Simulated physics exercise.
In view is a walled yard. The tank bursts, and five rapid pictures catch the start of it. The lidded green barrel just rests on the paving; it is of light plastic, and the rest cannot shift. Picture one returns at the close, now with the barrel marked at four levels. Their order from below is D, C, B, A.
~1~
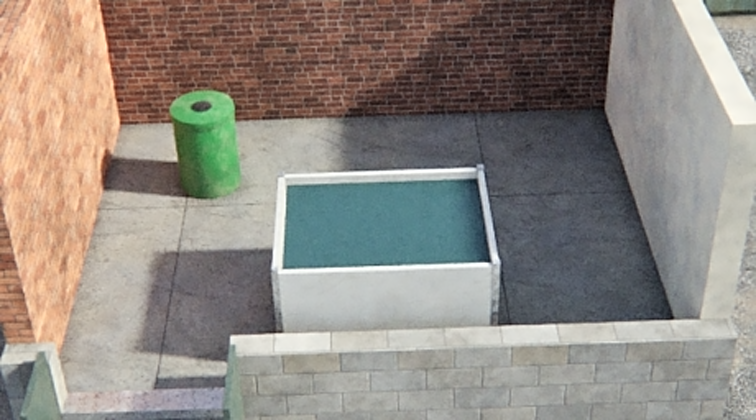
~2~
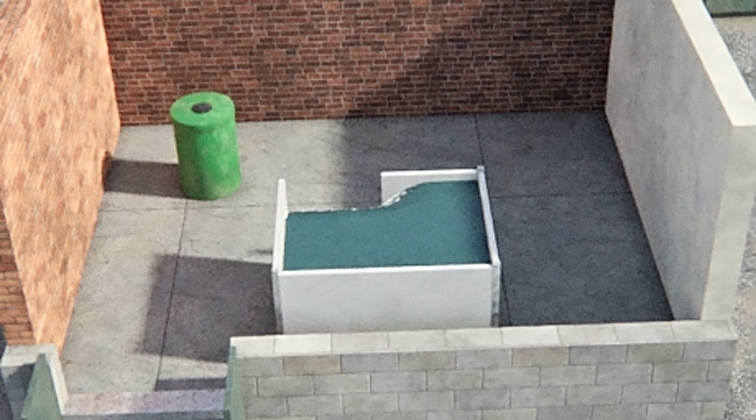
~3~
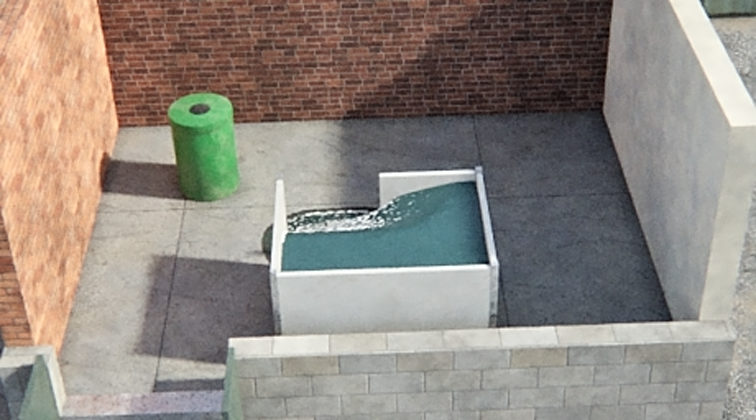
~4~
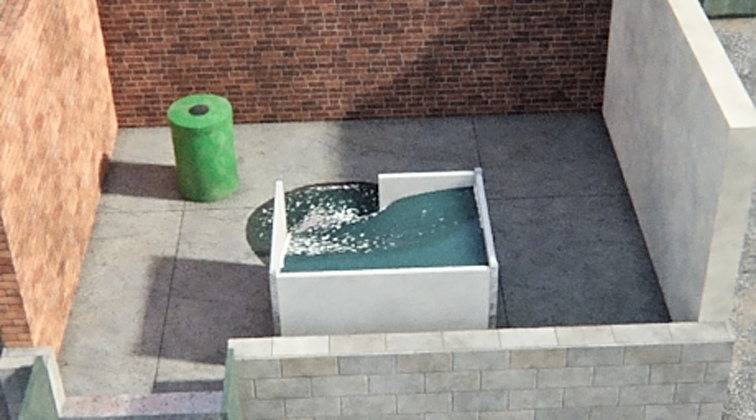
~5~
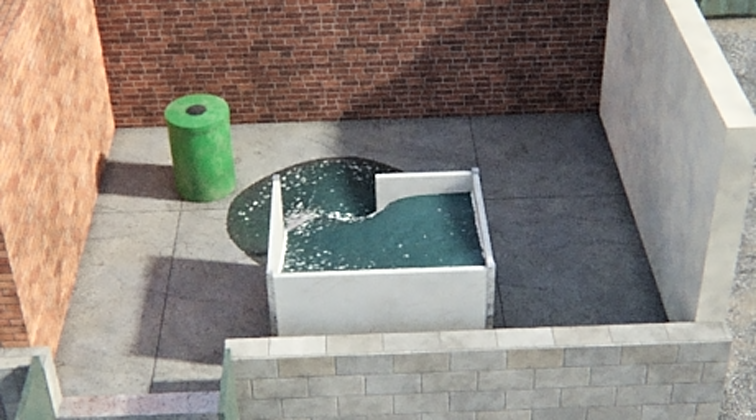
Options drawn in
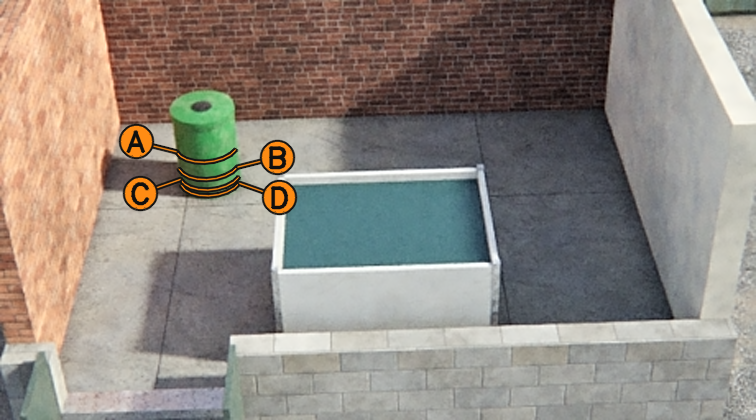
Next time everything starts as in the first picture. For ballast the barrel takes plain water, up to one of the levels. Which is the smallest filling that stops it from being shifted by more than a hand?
Choose A.
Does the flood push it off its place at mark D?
Yes, that goes wrong.
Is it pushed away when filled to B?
Yes.
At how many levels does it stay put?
One of them.
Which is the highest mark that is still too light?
B.
On the marked copy, A at (204, 162); B at (206, 179); C at (207, 190); D at (208, 195); from the bottom up D, C, B, A.
If A is chosen, it does not move.
If B is chosen, it is pushed about half its own width away.
If C is chosen, it is pushed about 4 times its own width away.
If D is chosen, it is washed out through the gate.
